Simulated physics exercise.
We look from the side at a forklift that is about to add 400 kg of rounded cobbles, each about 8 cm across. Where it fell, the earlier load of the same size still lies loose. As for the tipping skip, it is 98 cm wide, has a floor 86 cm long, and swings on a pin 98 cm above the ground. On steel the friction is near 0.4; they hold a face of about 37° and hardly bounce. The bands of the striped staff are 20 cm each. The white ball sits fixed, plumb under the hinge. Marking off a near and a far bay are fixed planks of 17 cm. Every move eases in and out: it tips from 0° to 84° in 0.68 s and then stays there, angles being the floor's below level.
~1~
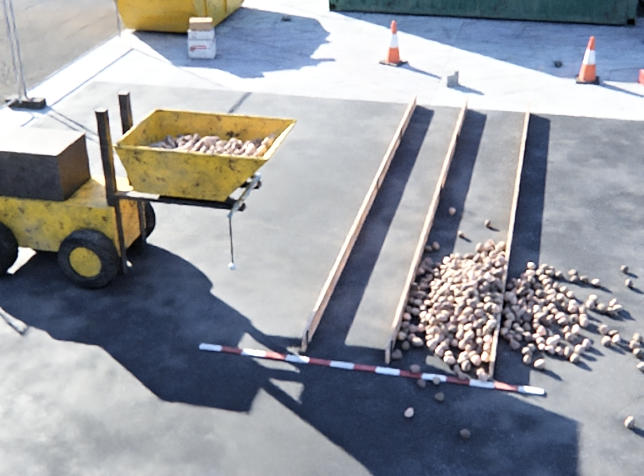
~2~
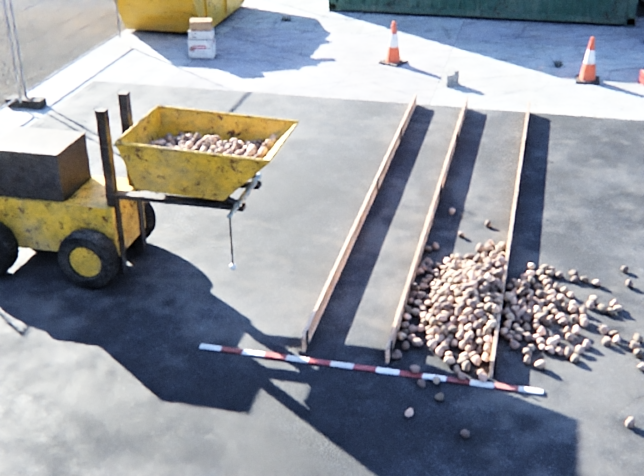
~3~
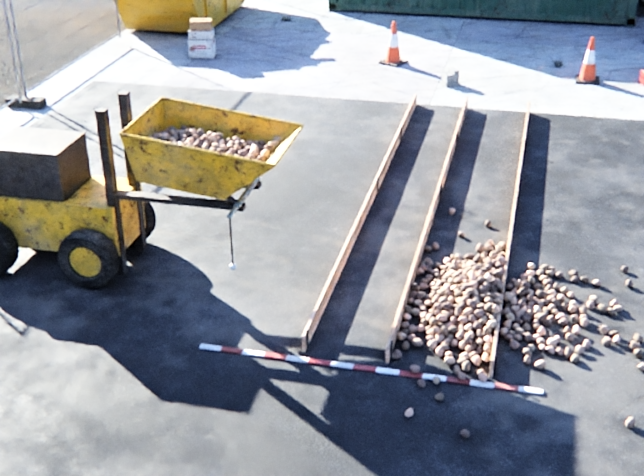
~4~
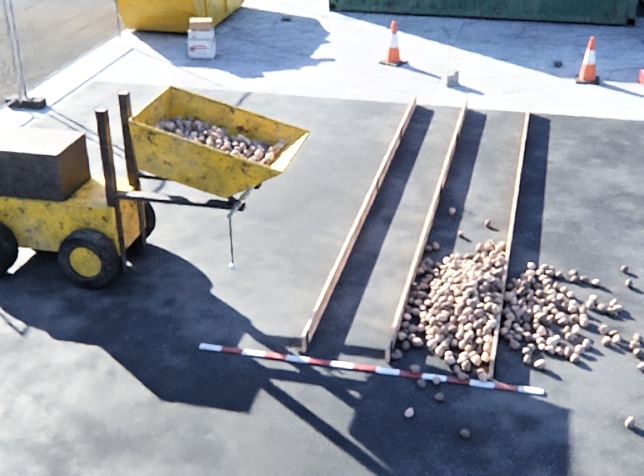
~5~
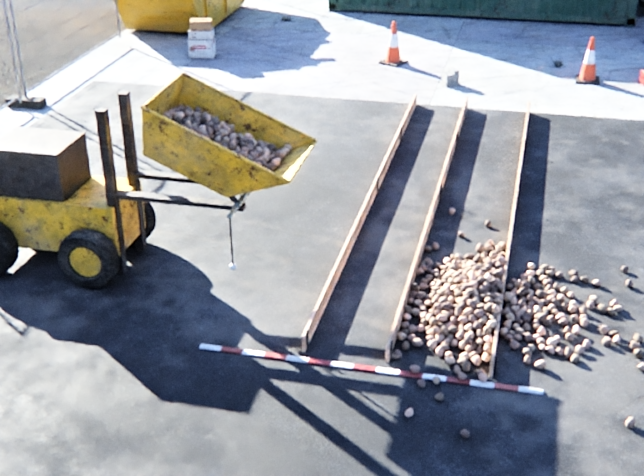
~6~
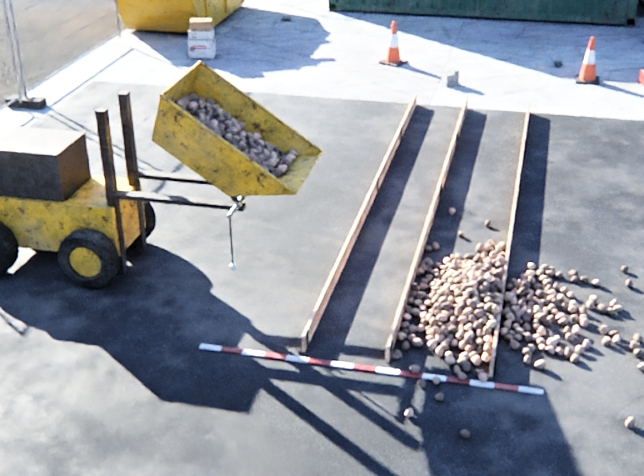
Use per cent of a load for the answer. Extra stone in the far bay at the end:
16 per cent.
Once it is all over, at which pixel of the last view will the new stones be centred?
They come to rest centred about (379, 287).
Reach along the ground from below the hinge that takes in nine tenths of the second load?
Ahead of it by roughly 180 cm.
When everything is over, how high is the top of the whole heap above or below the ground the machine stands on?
I'd say close to 34 cm above the ground.
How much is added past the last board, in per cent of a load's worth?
About 0 percent.
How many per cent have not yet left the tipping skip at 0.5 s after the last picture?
Close to 85 in a hundred.
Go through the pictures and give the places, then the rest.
The first picture shows lip at (267, 160), floor tilted 0°, highest stones at (226, 144). The earlier load is highest near (476, 281), 28 cm above ground level, 77 % in the far bay, 23 % past the last board.
The second picture shows lip at (269, 162), floor tilted 2°, highest stones at (212, 141).
The third picture shows lip at (275, 166), floor tilted 7°, highest stones at (183, 136).
The fourth picture shows lip at (282, 173), floor tilted 15°, highest stones at (180, 127).
In the fifth picture, the tipping skip is at 24°, its lip at (289, 182); the top of the load is at (179, 114).
The sixth picture shows lip at (296, 194), floor tilted 35°, highest stones at (190, 103).
Then, 0.2 s after the last picture the floor is at 71°; in per cent of one load, 100 in the tipping skip, 77 in the far bay, 23 past the last board; the foremost stones are past the picture's edge.
Then, 0.5 s after the last picture the floor is at 84°; in per cent of one load, 85 in the tipping skip, 8 short of the bays, 8 in the near bay, 77 in the far bay, 23 past the last board; the foremost stones are past the picture's edge.
Then, 0.8 s after the last picture the floor is at 84°; in per cent of one load, 2 in the tipping skip, 6 short of the bays, 82 in the near bay, 87 in the far bay, 23 past the last board; the foremost stones are past the picture's edge.
Then, 3.3 s after the last picture the floor is at 84°; in per cent of one load, 0 in the tipping skip, 2 short of the bays, 82 in the near bay, 92 in the far bay, 23 past the last board; the foremost stones are past the picture's edge. Net gain in the far bay, 16.
